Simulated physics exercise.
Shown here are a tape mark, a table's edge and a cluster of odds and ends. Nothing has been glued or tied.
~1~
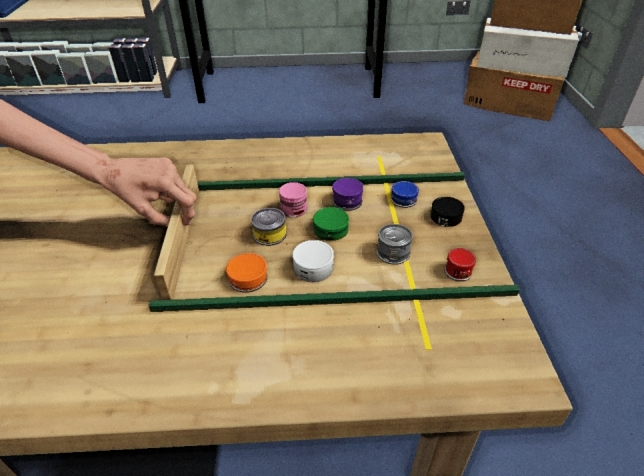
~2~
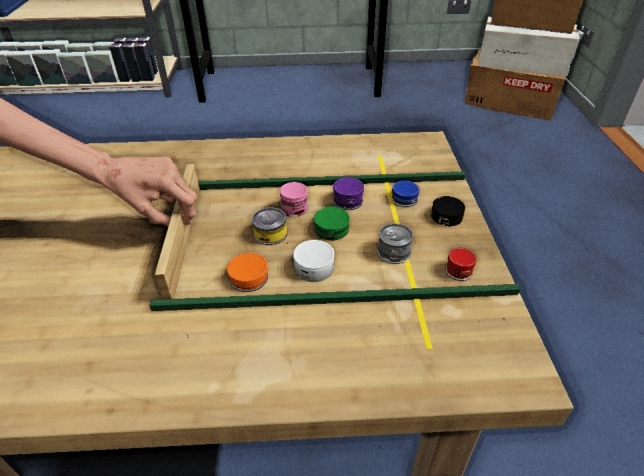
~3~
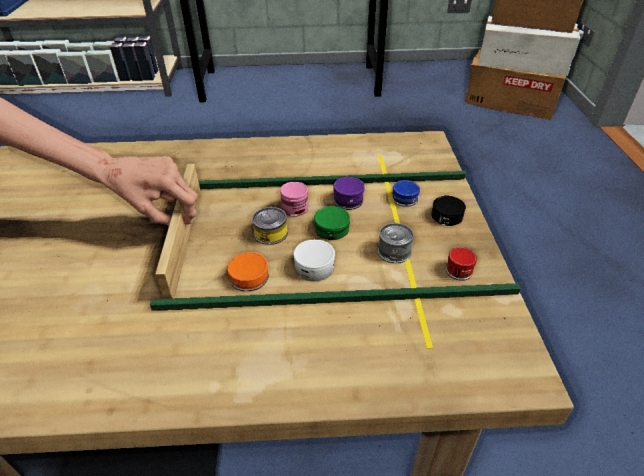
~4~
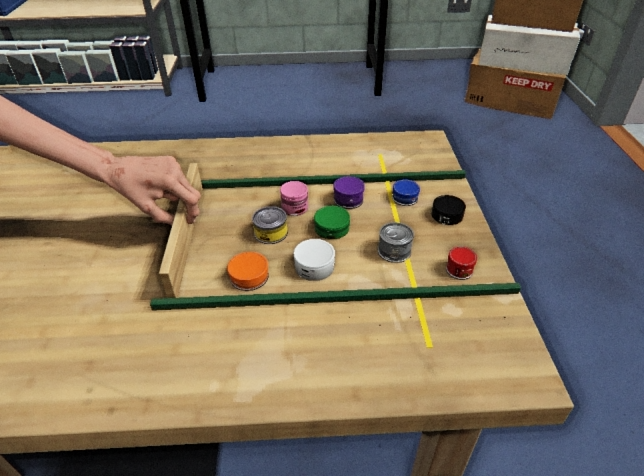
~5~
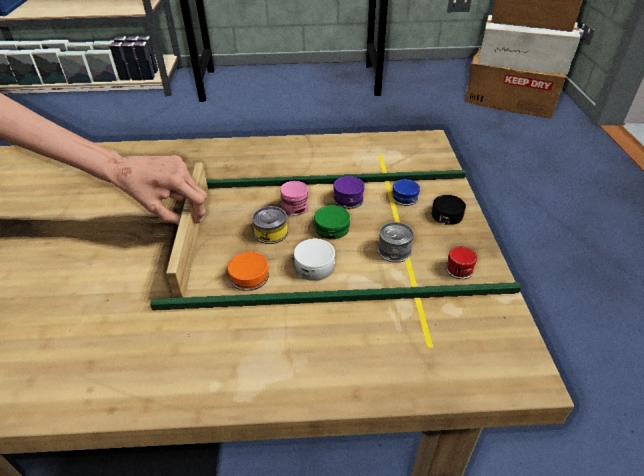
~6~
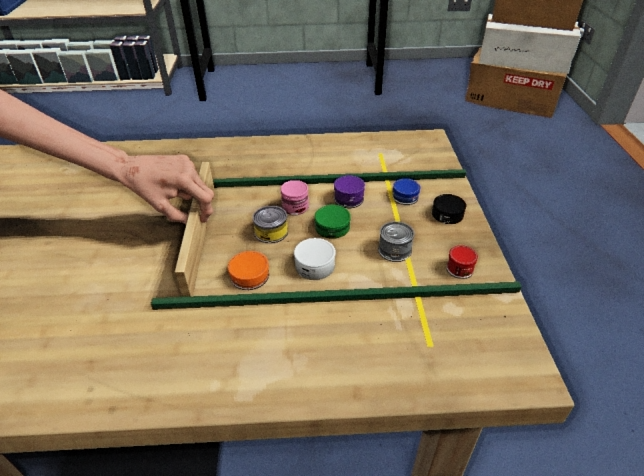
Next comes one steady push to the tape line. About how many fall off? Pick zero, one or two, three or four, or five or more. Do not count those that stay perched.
Zero fall off.
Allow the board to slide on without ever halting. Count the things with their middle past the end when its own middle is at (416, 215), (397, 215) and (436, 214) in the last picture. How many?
The counts would come out as 1, 0 and 1.
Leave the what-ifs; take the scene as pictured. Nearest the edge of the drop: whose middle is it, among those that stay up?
That's the black tub.
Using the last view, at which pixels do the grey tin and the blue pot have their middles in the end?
The first one ends at (460, 226), the second at (432, 191).
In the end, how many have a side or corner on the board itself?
4 of them.
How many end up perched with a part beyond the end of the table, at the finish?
Answer: 1.
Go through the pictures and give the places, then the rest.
Black tub (447, 212); red tin (460, 265); blue pot (405, 194); board (180, 227); tape (398, 232), in the first picture.
Red tin (461, 264); board (181, 226), in the second picture.
Blue pot (406, 193); pink tub (294, 199), in the third picture.
Black tub (448, 210); yellow pot (270, 225), in the fourth picture.
Red tin (461, 263); green tub (332, 222), in the fifth picture.
Black tub (449, 209); red tin (462, 262); blue pot (406, 192); board (197, 224); tape (400, 229), in the sixth picture.
A little later, none off yet; black tub at rest near (449, 209); red tin at rest near (462, 262); blue pot at rest near (406, 192).
When it is over, the number that fall off is zero.
